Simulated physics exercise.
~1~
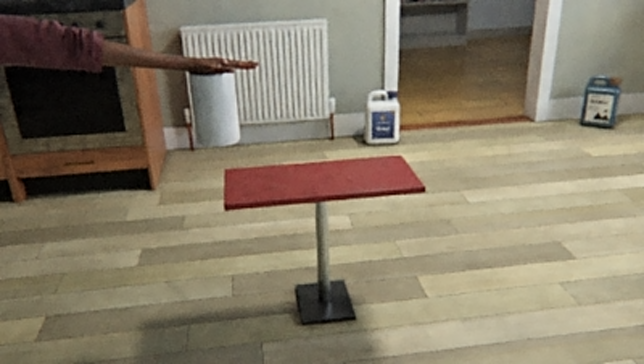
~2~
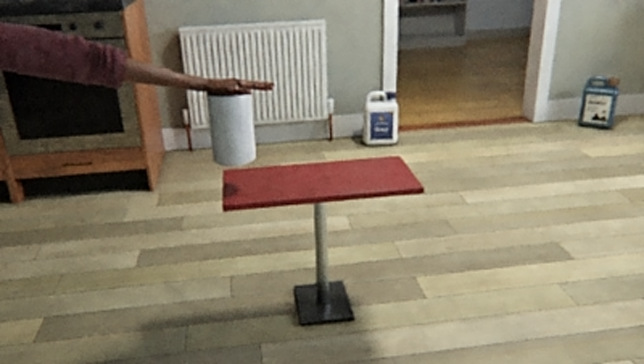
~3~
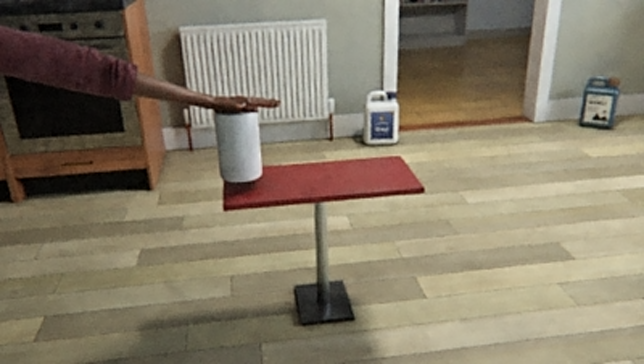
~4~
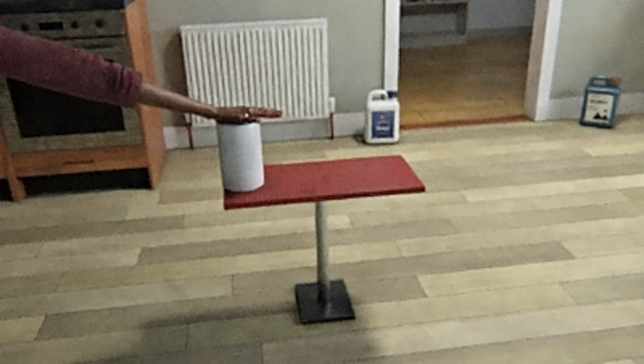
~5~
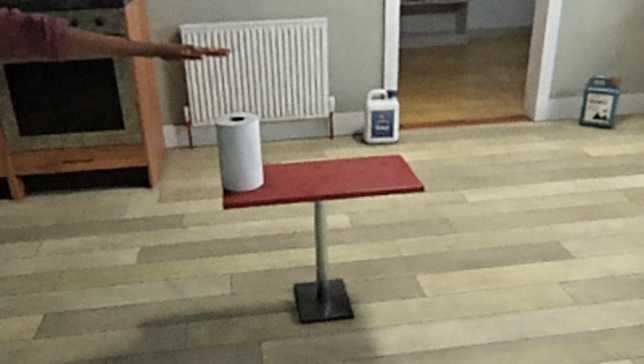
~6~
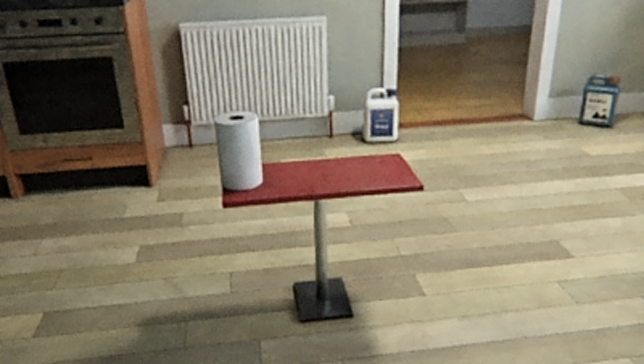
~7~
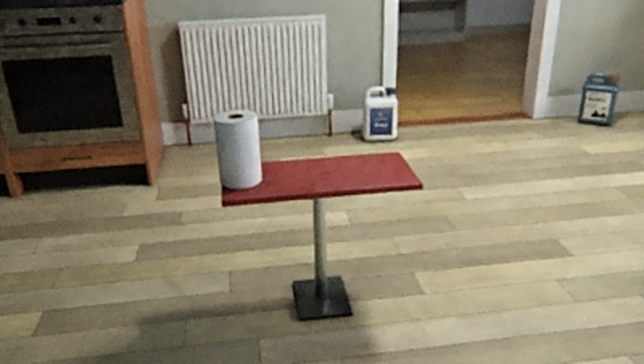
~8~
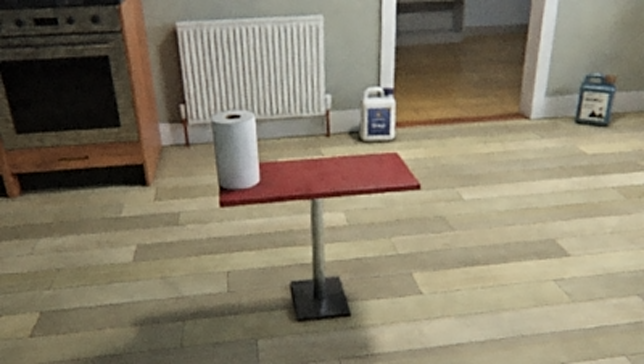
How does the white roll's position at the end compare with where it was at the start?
At the start the roll was held in the air just off the left end of the red table. By the end it was a little lower and further right, standing on the table's left end.
